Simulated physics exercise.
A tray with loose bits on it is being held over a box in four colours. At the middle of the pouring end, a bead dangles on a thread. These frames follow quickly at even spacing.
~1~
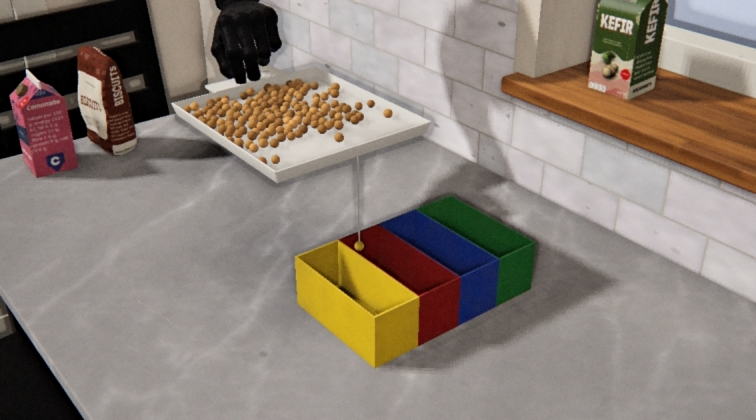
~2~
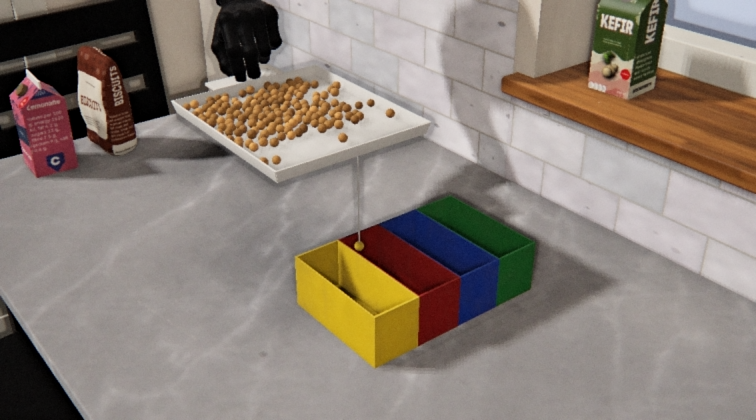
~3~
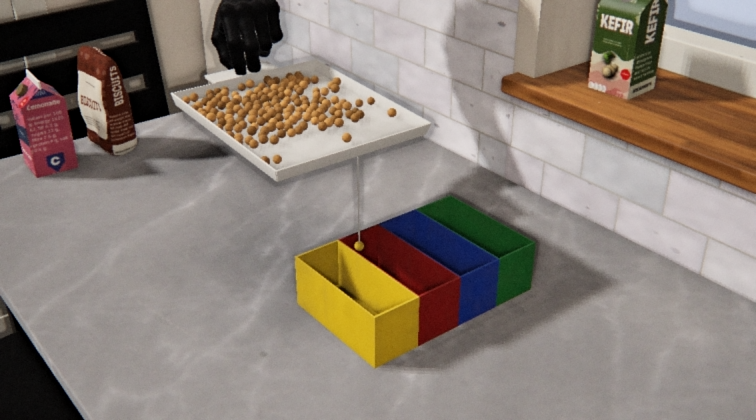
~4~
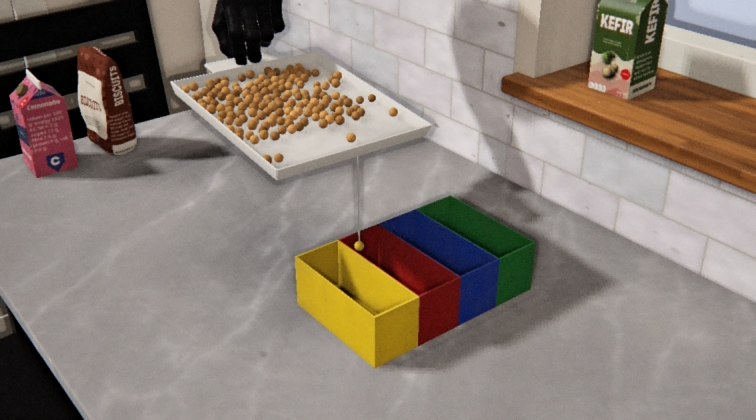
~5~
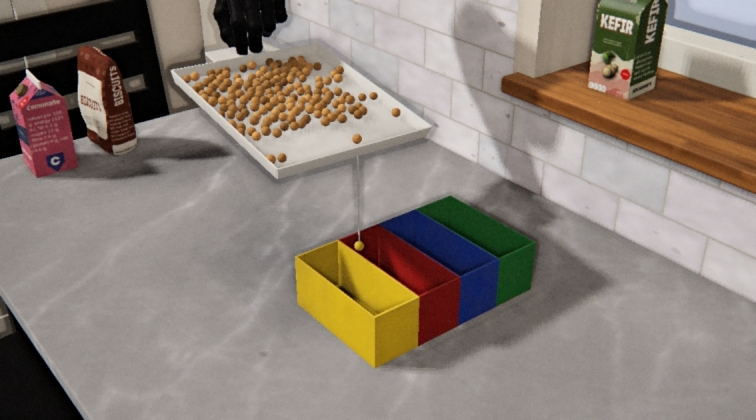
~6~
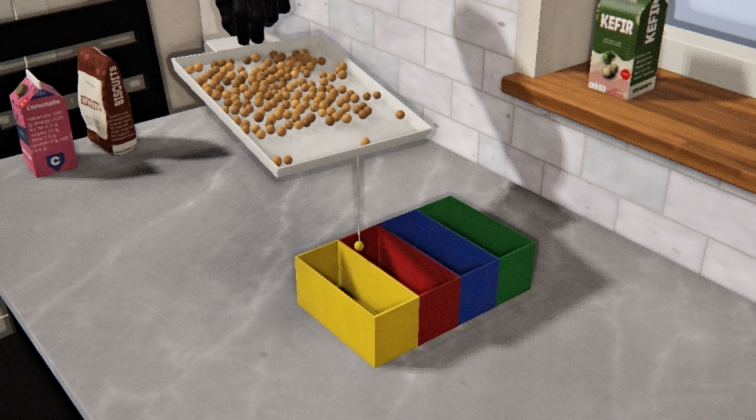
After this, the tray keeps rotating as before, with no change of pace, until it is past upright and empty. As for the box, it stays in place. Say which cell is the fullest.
The blue cell is the fullest.
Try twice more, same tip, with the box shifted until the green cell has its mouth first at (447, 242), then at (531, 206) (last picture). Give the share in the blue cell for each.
About 40 and 0 per cent respectively.
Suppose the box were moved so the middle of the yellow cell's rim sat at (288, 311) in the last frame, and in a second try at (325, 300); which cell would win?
The first time it is the green cell, and the second time it is green.
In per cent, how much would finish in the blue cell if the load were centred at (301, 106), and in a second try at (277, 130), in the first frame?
Roughly 50 per cent, then 40 per cent.
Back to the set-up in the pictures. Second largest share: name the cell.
Second best is the cell in red.
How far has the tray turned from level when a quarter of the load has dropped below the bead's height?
My estimate is some 60 degrees.
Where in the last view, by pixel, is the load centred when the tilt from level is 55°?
The middle of the load sits near (386, 138).
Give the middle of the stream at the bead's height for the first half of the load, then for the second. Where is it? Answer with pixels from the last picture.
(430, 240), then (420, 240).
Soon, tray tipped steeply; about two thirds on the tray; a small part in the blue cell; a small part in the red cell; a stray few in the green cell; a stray few in the yellow cell; a small part falling or outside the box.
A while on, tray tipped right over; a small part on the tray; about a third in the blue cell; about a quarter in the red cell; a small part in the yellow cell; a stray few in the green cell; a small part falling or outside the box.
Towards the end, tray tipped past a quarter turn; about half in the blue cell; about a quarter in the red cell; a small part in the yellow cell; a stray few in the green cell; a small part falling or outside the box.
Finally, tray tipped past a quarter turn; about half in the blue cell; about a quarter in the red cell; a small part in the yellow cell; a stray few in the green cell; a small part outside the box.
